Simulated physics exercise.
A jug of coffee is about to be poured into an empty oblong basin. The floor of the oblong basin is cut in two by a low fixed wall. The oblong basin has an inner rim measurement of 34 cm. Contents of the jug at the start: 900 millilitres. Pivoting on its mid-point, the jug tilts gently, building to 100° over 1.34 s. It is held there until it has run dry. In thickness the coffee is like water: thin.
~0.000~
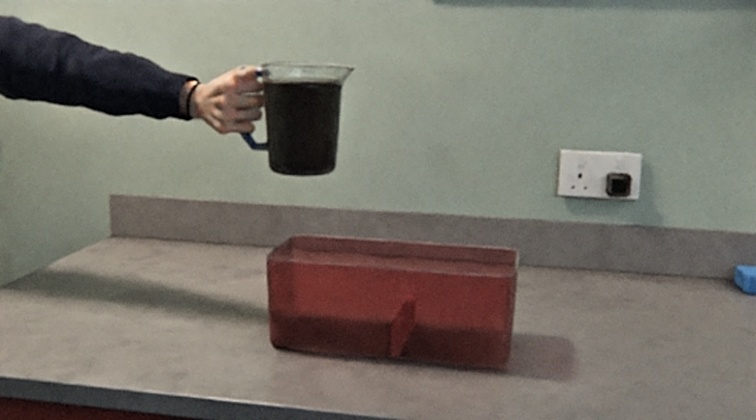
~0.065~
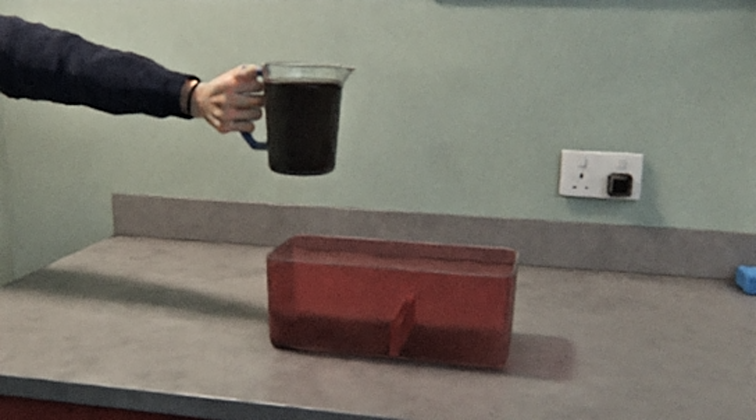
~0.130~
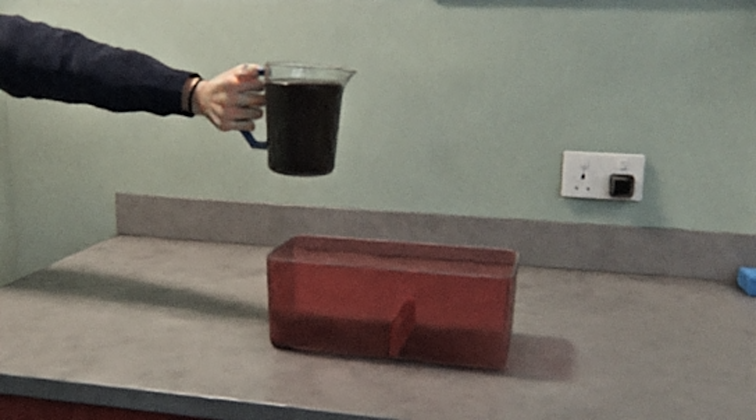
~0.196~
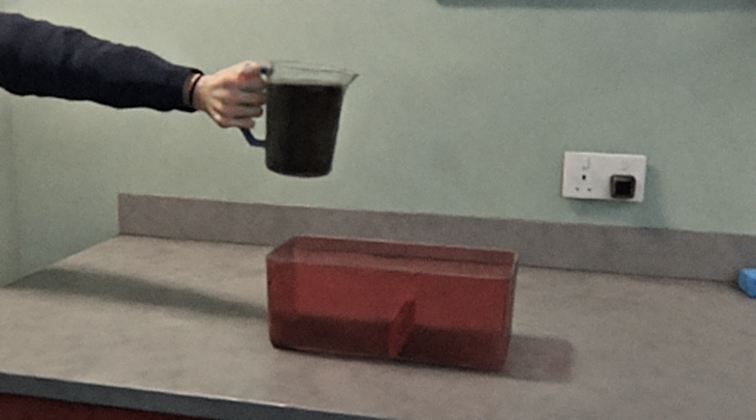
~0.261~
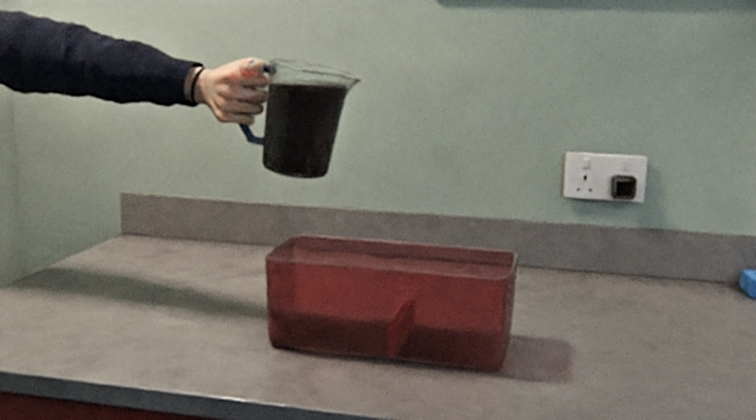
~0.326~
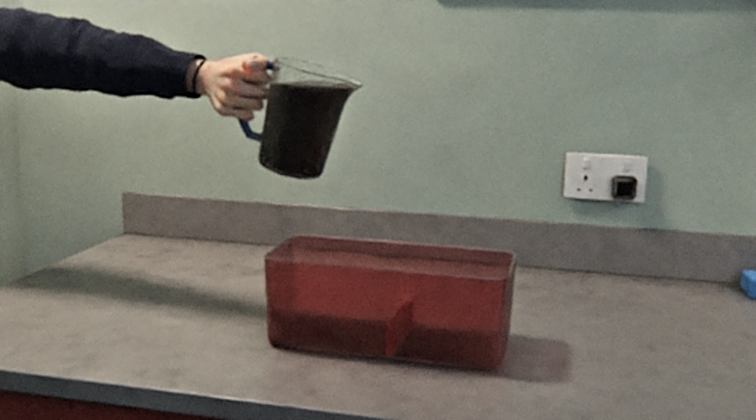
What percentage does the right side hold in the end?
About 82 per cent.
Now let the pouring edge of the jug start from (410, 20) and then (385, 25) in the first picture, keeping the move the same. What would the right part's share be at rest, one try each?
Try 1: 60 %; try 2: 90 %.
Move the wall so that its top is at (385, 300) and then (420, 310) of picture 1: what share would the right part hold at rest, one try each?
Roughly 95 per cent, then 50 per cent.
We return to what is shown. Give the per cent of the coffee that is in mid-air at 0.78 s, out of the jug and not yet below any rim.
Roughly 14 percent.
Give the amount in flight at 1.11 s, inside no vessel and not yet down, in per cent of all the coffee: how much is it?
22 per cent or so.
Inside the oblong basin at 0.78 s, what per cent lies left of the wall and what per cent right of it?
Some 0 per cent left and 3 right.
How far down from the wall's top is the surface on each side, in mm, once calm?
Roughly 36 mm on the left side and roughly 6 mm on the right.
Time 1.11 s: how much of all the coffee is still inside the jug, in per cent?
Roughly 38 per cent.
After 0.78 s the tilt is 63° and 83 per cent is still to pour, 0 is left of the wall and 3 right of it.
After 1.11 s the tilt is 93° and 38 per cent is still to pour, 1 is left of the wall and 40 right of it.
After 1.46 s the tilt is 100° and 5 per cent is still to pour, 8 is left of the wall and 80 right of it.
After 1.84 s the tilt is 100° and 0 per cent is still to pour, 16 is left of the wall and 82 right of it.
In the end 17 per cent lies left of the wall, 82 right of it and 1 outside.
